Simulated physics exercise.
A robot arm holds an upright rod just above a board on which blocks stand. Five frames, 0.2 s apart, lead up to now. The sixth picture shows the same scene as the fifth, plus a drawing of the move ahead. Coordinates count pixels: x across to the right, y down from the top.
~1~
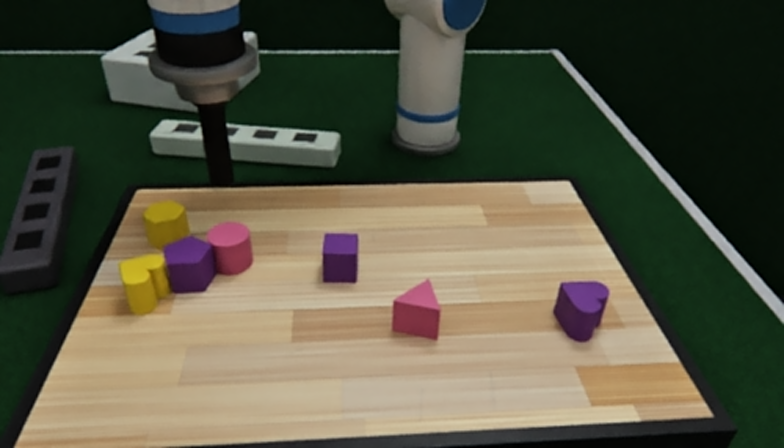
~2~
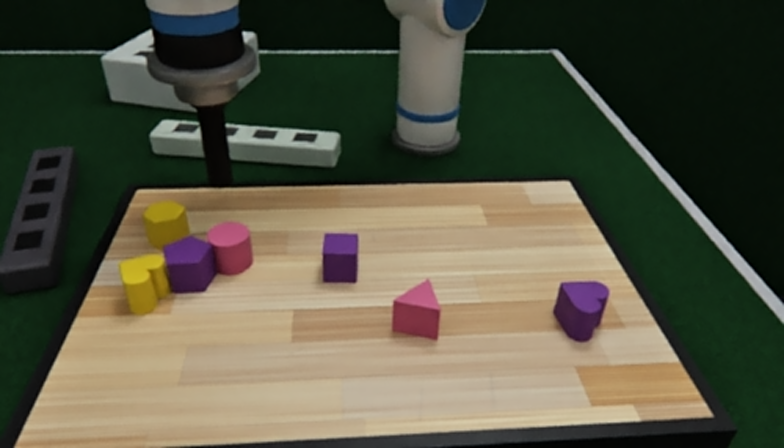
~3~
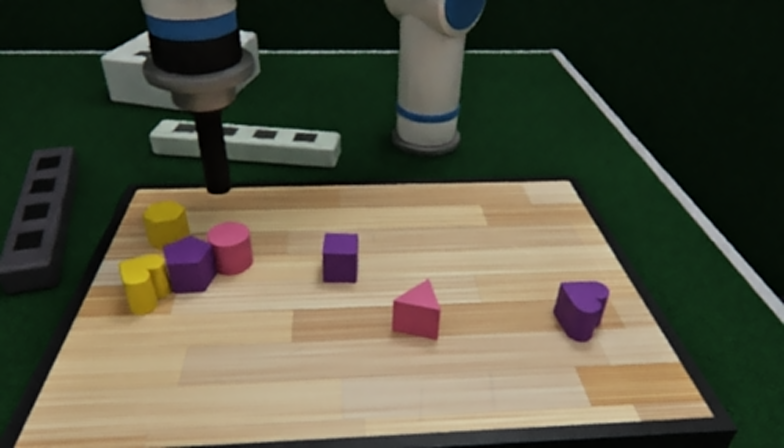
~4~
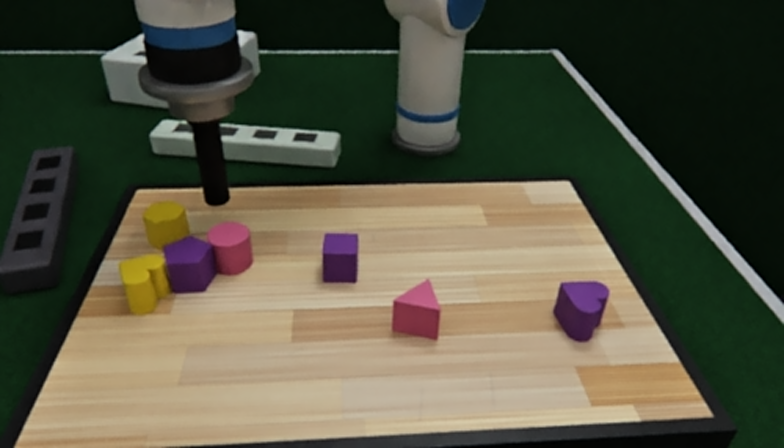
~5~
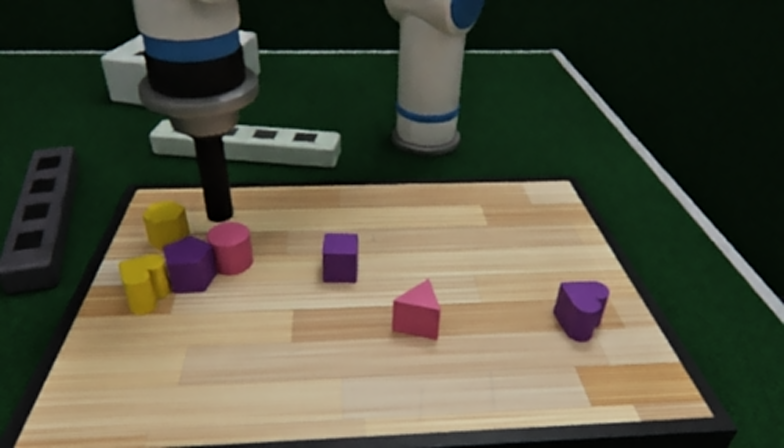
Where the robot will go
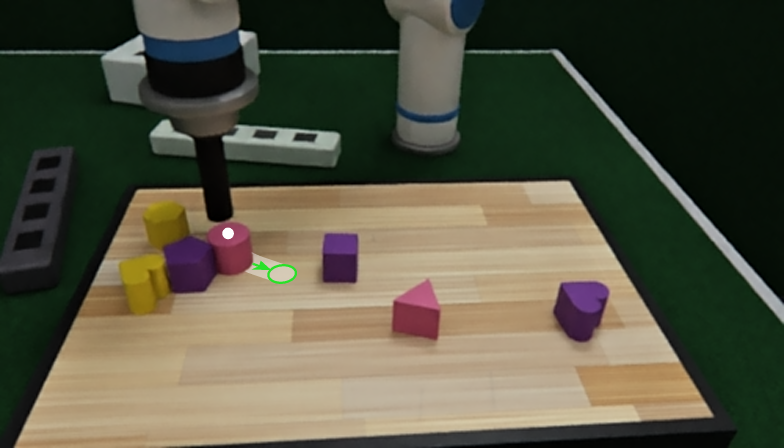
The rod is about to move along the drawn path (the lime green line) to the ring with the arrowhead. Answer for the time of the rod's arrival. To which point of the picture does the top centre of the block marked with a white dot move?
Expect it around (254, 263).
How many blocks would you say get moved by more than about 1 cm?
That's one.
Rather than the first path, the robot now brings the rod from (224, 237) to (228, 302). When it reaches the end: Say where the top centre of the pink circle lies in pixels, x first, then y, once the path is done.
Just about (259, 277).
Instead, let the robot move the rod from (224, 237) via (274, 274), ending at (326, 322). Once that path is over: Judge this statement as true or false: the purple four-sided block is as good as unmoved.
This is true.
The drawn path runs from (224, 237) over (234, 253) and (256, 265) to (282, 274); the dot is on the pink circle.
The first path, step by step. One third of the way, rod at (231, 231); pink circle at (235, 244).
Two thirds of the way, rod at (254, 243); pink circle at (246, 258).
At the end, rod at (280, 252); purple pentagon not moved; pink circle at (254, 263).
